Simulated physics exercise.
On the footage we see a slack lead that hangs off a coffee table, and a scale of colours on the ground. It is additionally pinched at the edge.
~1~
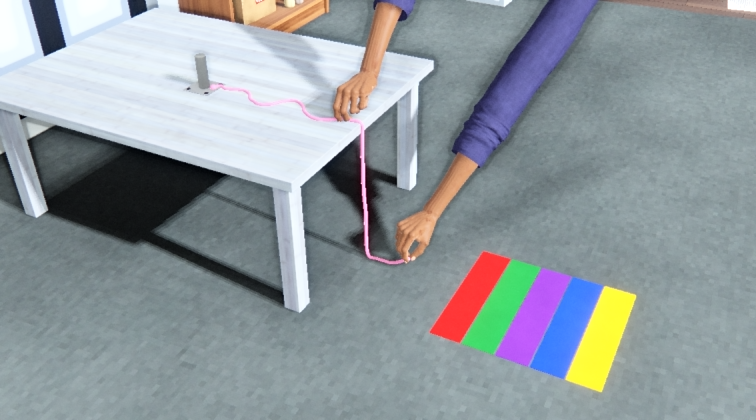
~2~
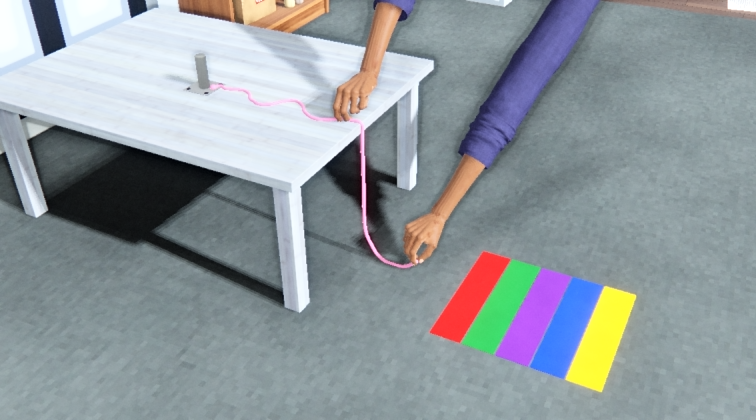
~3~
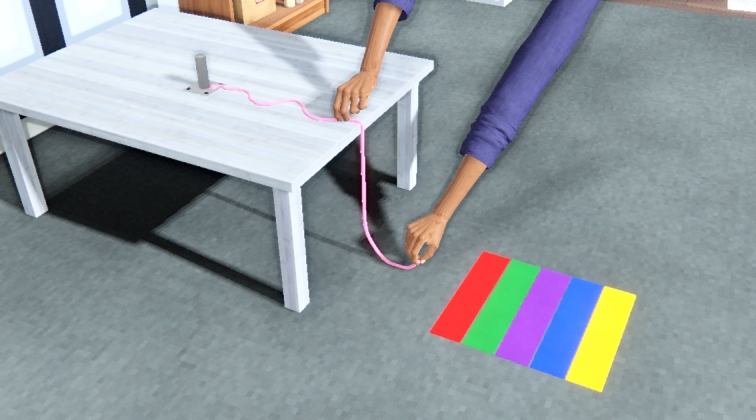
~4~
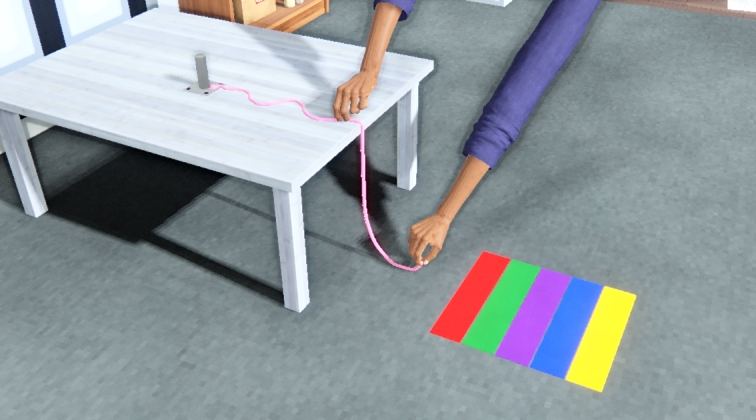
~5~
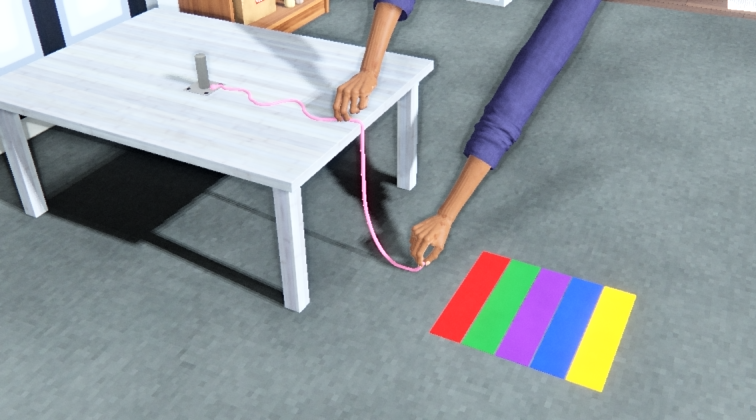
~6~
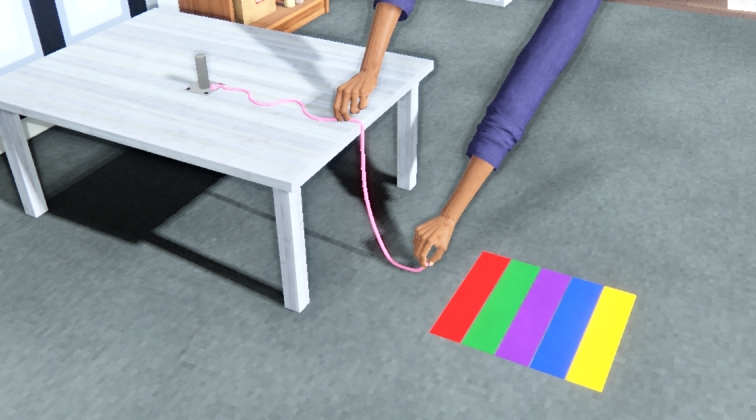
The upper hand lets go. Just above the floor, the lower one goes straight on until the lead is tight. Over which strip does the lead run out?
Over the purple strip.
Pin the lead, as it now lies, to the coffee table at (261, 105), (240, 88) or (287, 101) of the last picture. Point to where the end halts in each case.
Per try (px, approx.): (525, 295), (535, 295), (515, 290).
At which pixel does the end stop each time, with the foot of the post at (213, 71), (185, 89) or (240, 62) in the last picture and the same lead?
Per try, approx.: (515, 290); (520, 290); (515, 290).
Soon after, end near (490, 283); over red.
Then, end near (522, 293); over green.
At full stretch, end near (542, 299); over purple. The purple one.
